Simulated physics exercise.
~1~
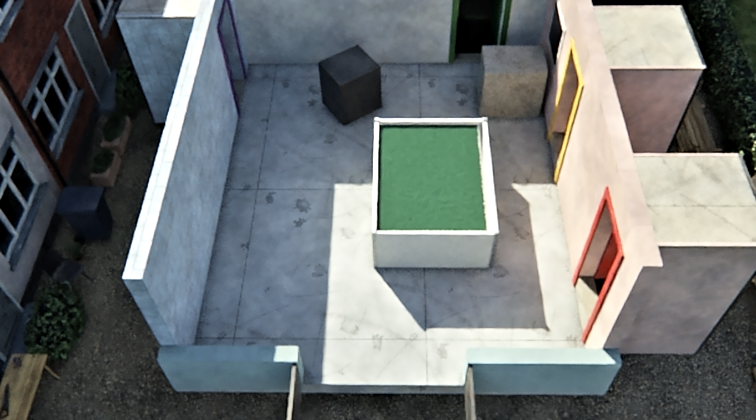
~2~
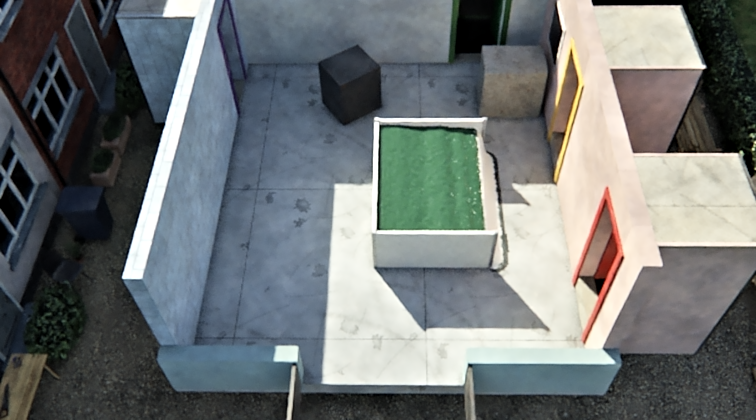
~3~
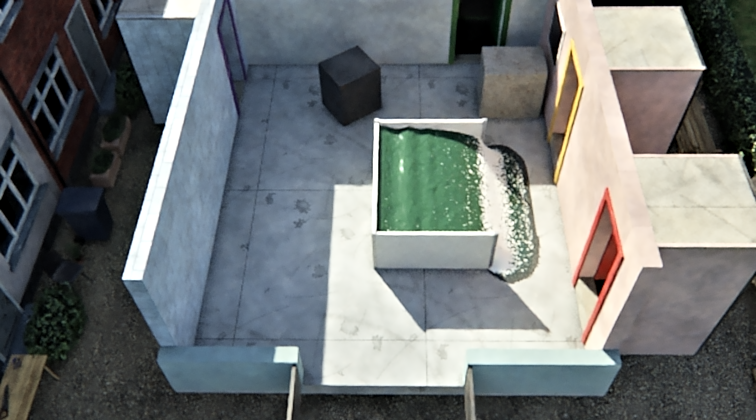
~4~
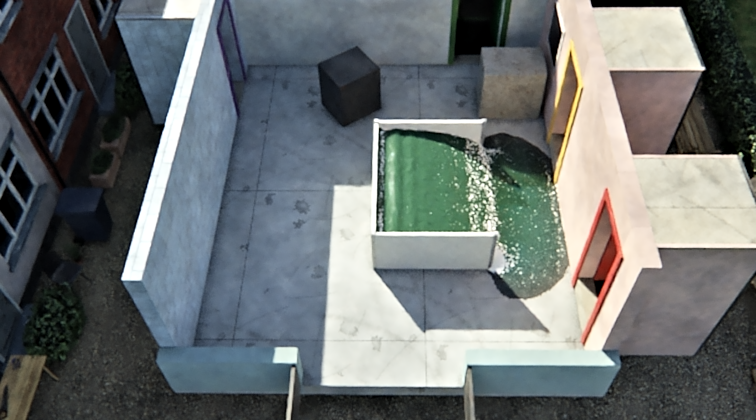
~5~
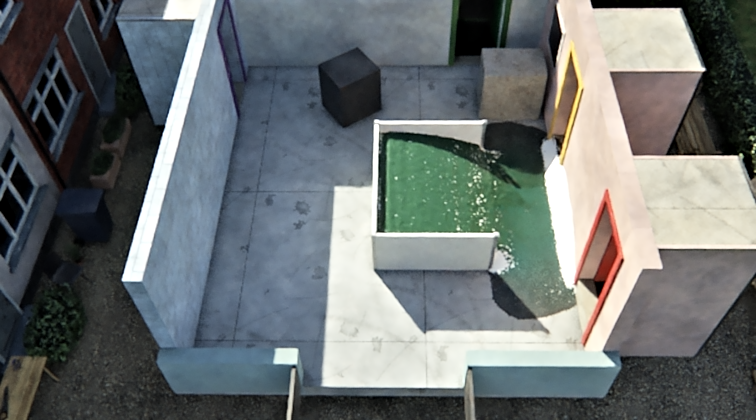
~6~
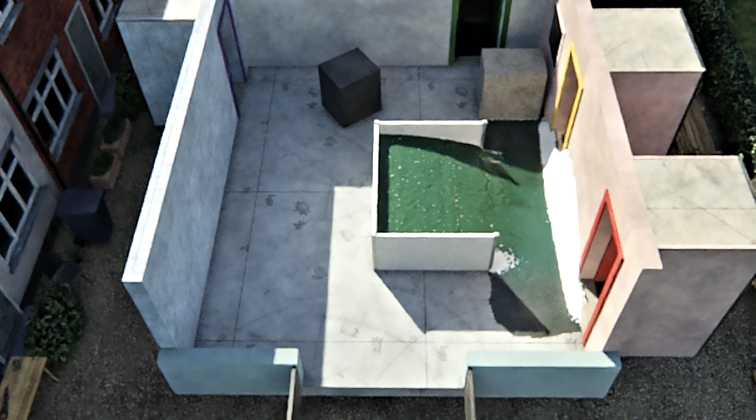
The footage shows a walled yard with coloured doorways and a white tank of green water; the tank's right side opens and water pours out, spreading across the floor to the right-hand wall near the yellow and red doorways.
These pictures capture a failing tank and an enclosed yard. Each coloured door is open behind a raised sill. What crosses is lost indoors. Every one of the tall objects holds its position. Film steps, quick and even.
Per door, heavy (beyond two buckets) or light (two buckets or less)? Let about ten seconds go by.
One by one: The purple door gets too much water coming through. The yellow door gets too much water coming through. The red door doesn't get too much water coming through. The green door doesn't get too much water coming through.
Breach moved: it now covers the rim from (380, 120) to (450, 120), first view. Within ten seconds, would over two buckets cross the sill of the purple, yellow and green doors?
Briefly, purple crosses the limit, yellow remains below the limit, and green crosses the limit.
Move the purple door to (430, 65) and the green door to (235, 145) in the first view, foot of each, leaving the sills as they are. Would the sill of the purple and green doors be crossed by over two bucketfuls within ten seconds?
Purple is not flooded, green is flooded.
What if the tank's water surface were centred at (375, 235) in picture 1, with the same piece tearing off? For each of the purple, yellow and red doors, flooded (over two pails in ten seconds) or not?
As I see it, the purple door runs past the limit, the yellow door remains below and the red door runs past the limit.
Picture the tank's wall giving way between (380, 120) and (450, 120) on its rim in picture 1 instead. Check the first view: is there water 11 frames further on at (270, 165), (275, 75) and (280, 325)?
Log: Point 1 inundated; point 2 inundated; point 3 unreached.
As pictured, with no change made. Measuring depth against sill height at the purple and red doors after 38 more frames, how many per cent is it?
About 230 and 50 %.
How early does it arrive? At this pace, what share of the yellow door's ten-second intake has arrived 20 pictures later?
I'd put it at about 100 per cent.
A moment on, water covers 20 % of the floor; the purple door not reached, the yellow door over two buckets in, the red door wet at the sill, nothing in, the green door not reached.
Next, water covers 35 % of the floor; the purple door not reached, the yellow door far over two buckets in, the red door wet at the sill, nothing in, the green door wet at the sill, nothing in.
Then, water covers 75 % of the floor; the purple door not reached, the yellow door far over two buckets in, the red door under two buckets in, the green door under two buckets in.
Later, water covers 95 % of the floor; the purple door over two buckets in, the yellow door far over two buckets in, the red door under two buckets in, the green door under two buckets in.
In the end, water covers 100 % of the floor; the purple door over two buckets in, the yellow door far over two buckets in, the red door under two buckets in, the green door under two buckets in.
